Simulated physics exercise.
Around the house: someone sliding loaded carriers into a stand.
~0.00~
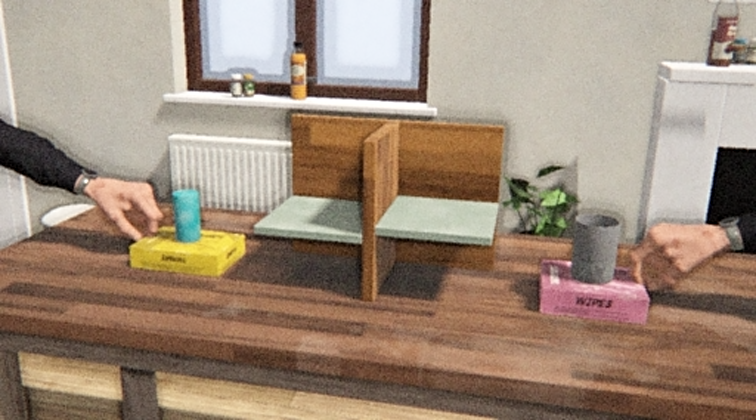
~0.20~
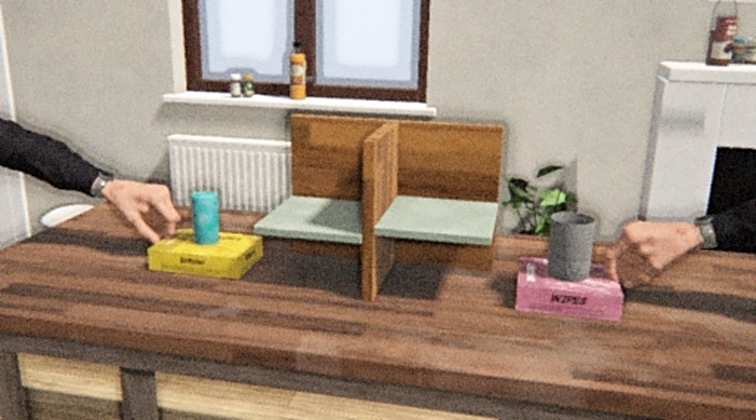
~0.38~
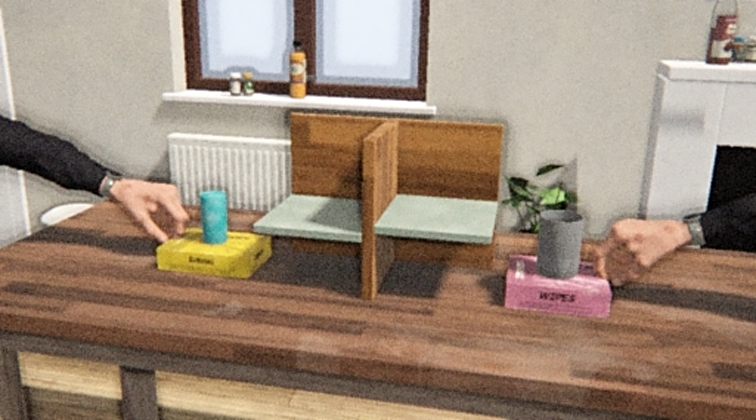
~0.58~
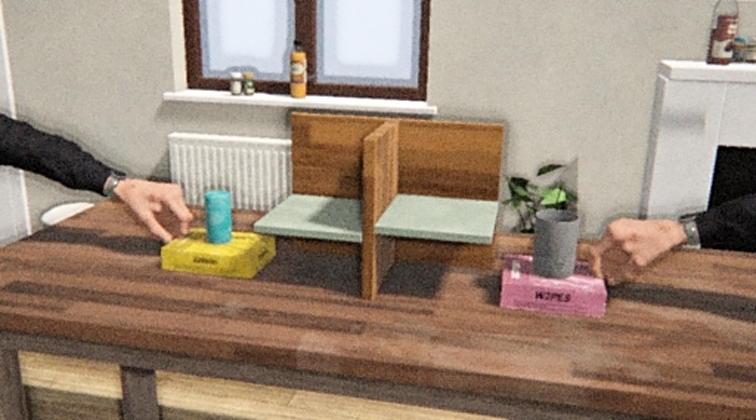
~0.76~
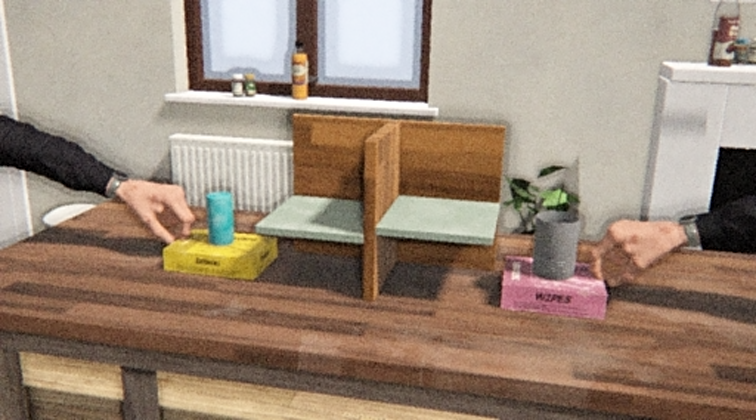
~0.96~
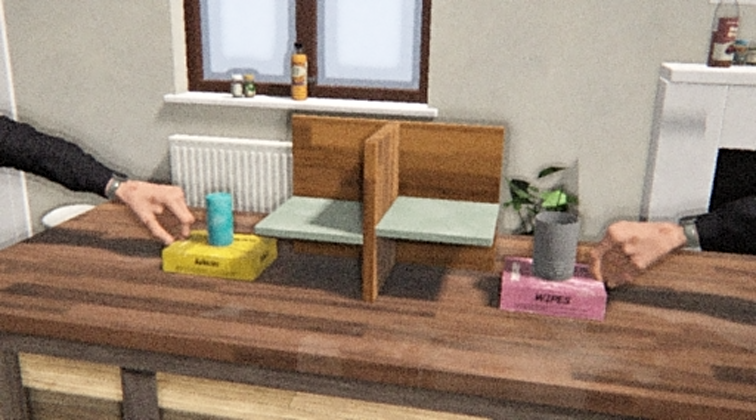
The clip opens on two hands at opposite sides of a wooden table, pushing a yellow box carrying a turquoise candle and a pink box carrying a grey beaker. Both loads slide a short way inward, toward the upright divider between them, then slow until they barely move, still upright.
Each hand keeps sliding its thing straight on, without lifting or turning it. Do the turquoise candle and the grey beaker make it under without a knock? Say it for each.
In the end the turquoise candle strikes the shelf, the grey beaker strikes the shelf.
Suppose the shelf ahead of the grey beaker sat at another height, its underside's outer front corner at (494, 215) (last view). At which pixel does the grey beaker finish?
It ends around (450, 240).
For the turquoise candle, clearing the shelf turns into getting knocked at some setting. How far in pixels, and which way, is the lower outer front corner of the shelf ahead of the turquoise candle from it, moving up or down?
About 20 pixels up.
Around 2.54 s, turquoise candle leaning 29° off how it started near (263, 221); grey beaker pushed back on its carrier near (516, 243).
Around 3.00 s, turquoise candle on its side near (260, 236); grey beaker leaning 27° off how it started near (512, 244).
Finally (4.2 s), the turquoise candle gets scraped off its spot, near (279, 237); the grey beaker gets scraped off its spot, near (552, 280).
